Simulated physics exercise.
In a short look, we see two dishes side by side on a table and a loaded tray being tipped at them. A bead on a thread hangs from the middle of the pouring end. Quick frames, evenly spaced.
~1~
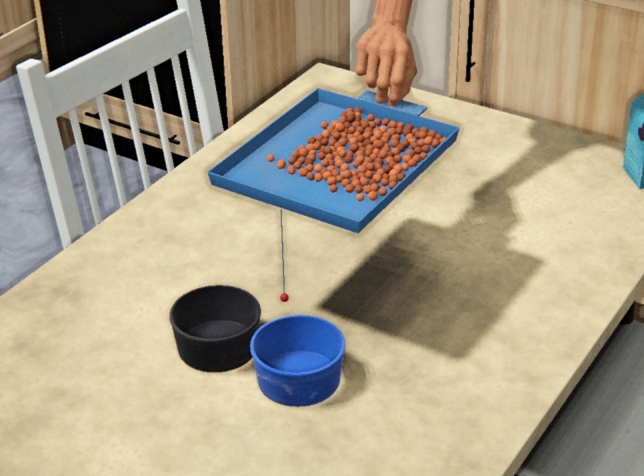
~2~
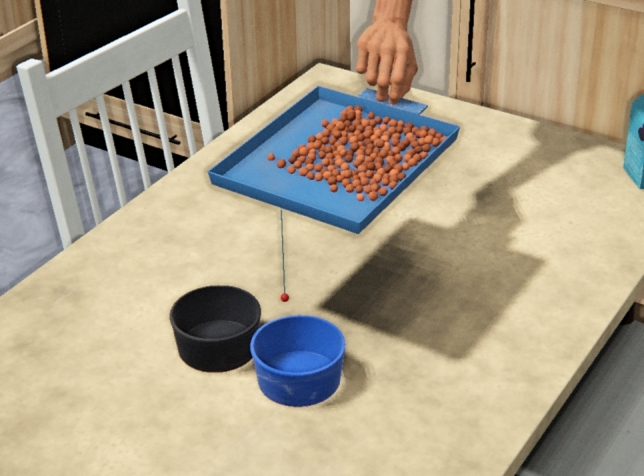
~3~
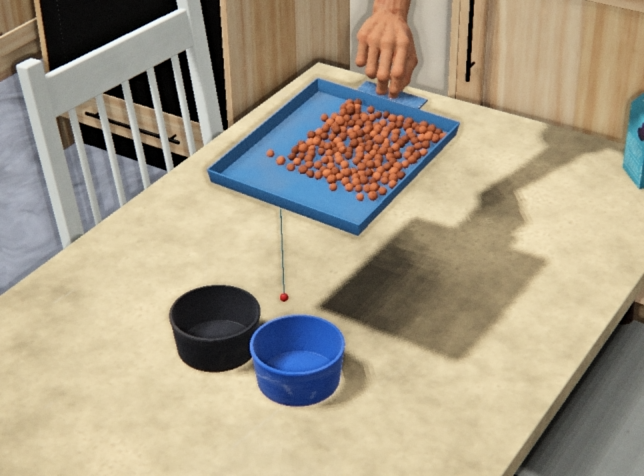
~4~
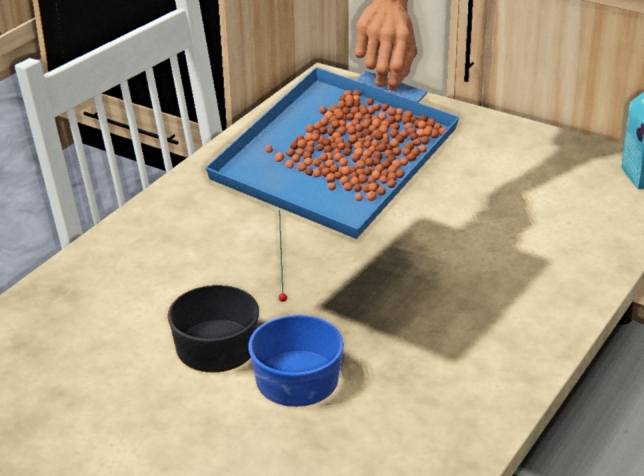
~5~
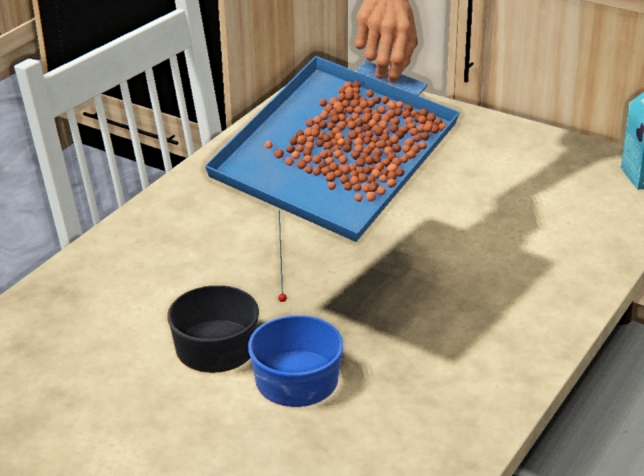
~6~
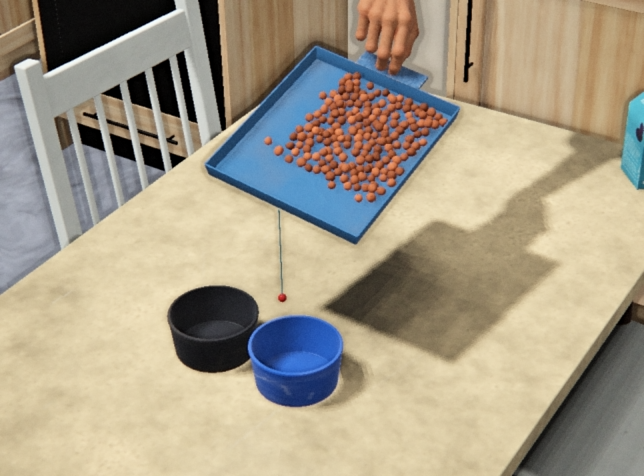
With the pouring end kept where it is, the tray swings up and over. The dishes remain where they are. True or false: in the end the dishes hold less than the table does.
True.
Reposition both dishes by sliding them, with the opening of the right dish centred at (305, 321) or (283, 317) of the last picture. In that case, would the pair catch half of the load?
Well, it comes to a lesser portion at first and a lesser portion after that.
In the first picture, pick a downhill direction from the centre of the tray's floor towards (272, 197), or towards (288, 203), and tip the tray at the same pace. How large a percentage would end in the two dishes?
Lab note: Try 1 = 80 %, try 2 = 80 %.
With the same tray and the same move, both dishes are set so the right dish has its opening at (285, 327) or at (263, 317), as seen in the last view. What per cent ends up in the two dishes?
I'd expect some 10 percent, and then some 0 percent.
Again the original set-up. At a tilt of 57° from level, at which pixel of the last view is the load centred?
Centre estimate: (356, 174).
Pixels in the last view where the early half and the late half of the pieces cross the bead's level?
At (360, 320) for the first part, then at (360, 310) for the others.
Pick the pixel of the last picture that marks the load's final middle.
I'd place the middle at about (361, 372).
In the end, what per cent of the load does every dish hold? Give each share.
The left dish ends with 0 per cent of the load and the right dish with 20 per cent.
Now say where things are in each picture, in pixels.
The first picture shows corners of the pouring end at (211, 172) and (358, 219), level; middle of the load at (362, 151), clay pellets; left dish at (190, 350); right dish at (273, 384); bead on its thread at (285, 298).
The second picture shows corners of the pouring end at (211, 171) and (358, 220), level; middle of the load at (362, 150).
The third picture shows corners of the pouring end at (210, 169) and (358, 223), tipped barely, lowest at the right corner; middle of the load at (362, 146).
The fourth picture shows corners of the pouring end at (209, 167) and (357, 226), tipped a little, lowest at the right corner; middle of the load at (361, 142).
The fifth picture shows corners of the pouring end at (208, 165) and (356, 230), tipped a little, lowest at the right corner; middle of the load at (361, 137).
The sixth picture shows corners of the pouring end at (208, 163) and (356, 234), tipped clearly, lowest at the right corner; middle of the load at (361, 133); left dish at (188, 350); right dish at (271, 384).
Soon after the last picture, tray tipped steeply; nearly all on the tray; a stray few in the air.
A little later, tray tipped right over; nearly all on the tray; a stray few in the right dish; a stray few outside both; a stray few in the air.
Later still, tray tipped past a quarter turn; about a quarter in the right dish; most outside both.
At rest, tray tipped past a quarter turn; about a quarter in the right dish; none in the left dish; most outside both.
